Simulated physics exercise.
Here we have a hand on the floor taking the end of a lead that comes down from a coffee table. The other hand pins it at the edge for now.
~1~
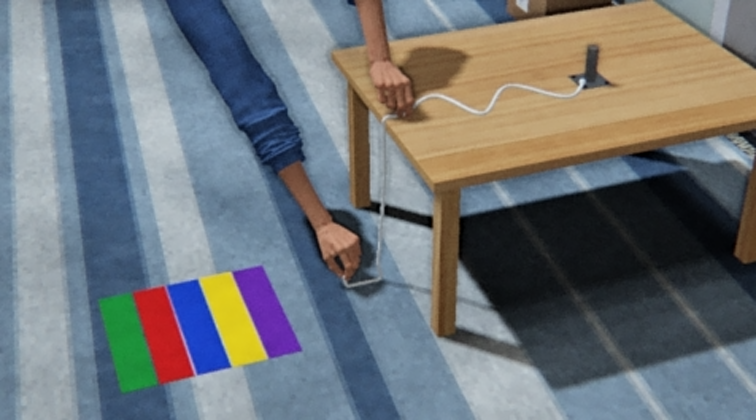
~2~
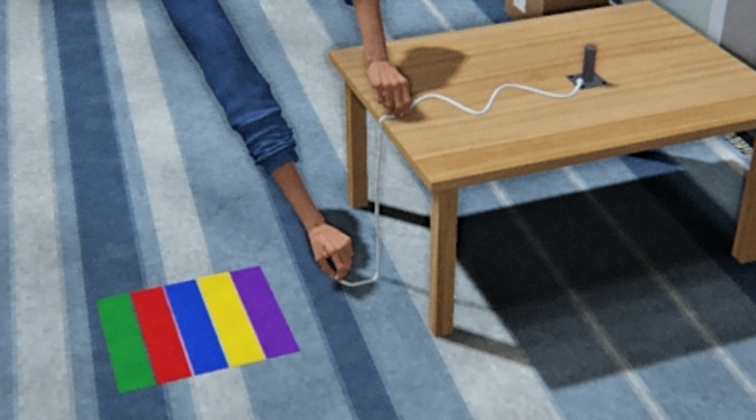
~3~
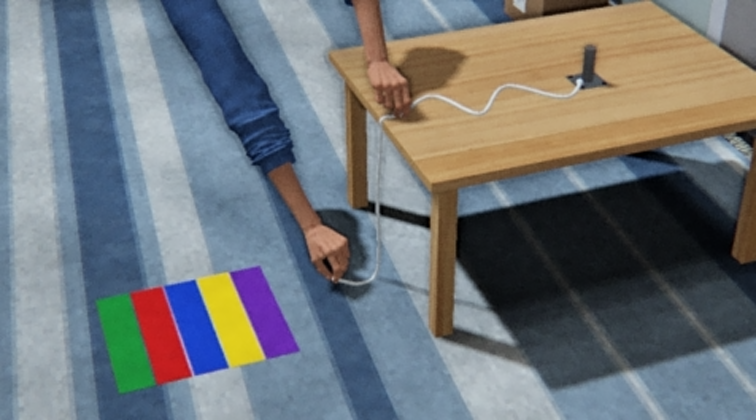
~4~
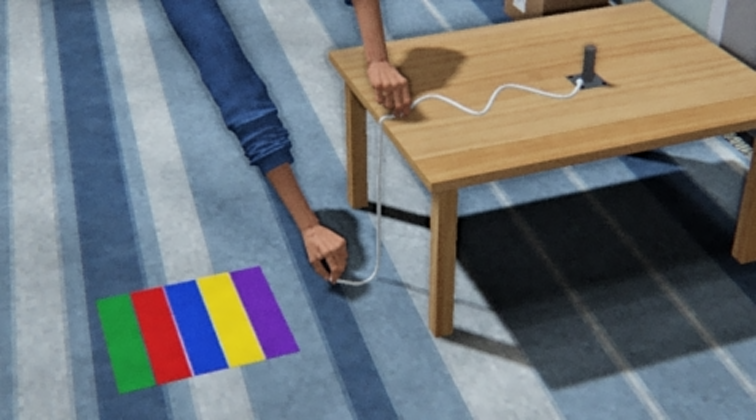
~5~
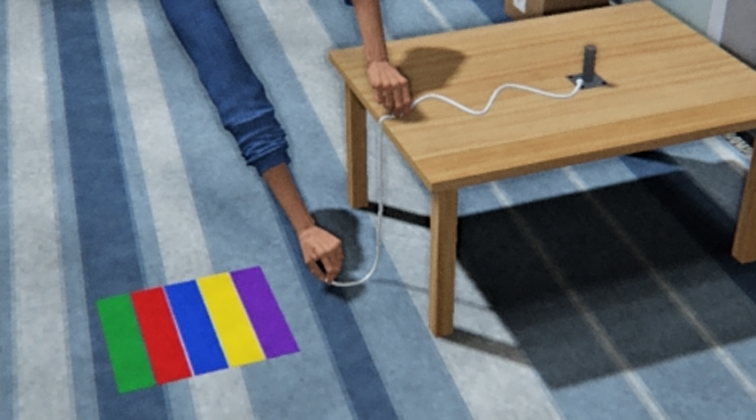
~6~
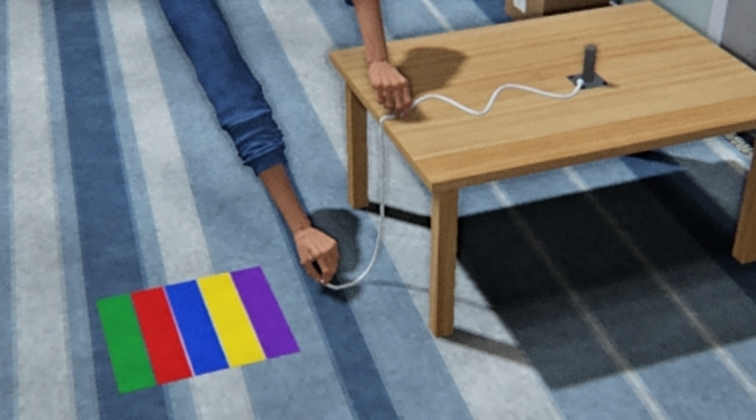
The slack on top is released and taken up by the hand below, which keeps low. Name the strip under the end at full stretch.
It halts on the green strip.
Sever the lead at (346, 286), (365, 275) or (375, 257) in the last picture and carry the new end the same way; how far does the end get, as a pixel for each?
Near (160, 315), (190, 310) and (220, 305).
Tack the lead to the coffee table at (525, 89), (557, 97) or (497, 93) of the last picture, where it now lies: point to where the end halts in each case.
Try by try, around (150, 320), (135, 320) and (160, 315).
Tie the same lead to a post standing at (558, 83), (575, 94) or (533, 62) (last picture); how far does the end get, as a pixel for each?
The places are (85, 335), (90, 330) and (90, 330).
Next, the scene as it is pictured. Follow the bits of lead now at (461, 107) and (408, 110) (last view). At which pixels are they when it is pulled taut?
About (401, 115), and the other about (335, 154).
Early on, end near (190, 310); over blue.
Midway, end near (146, 319); over red.
At the end of the slack, end near (120, 325); over green. Over green.
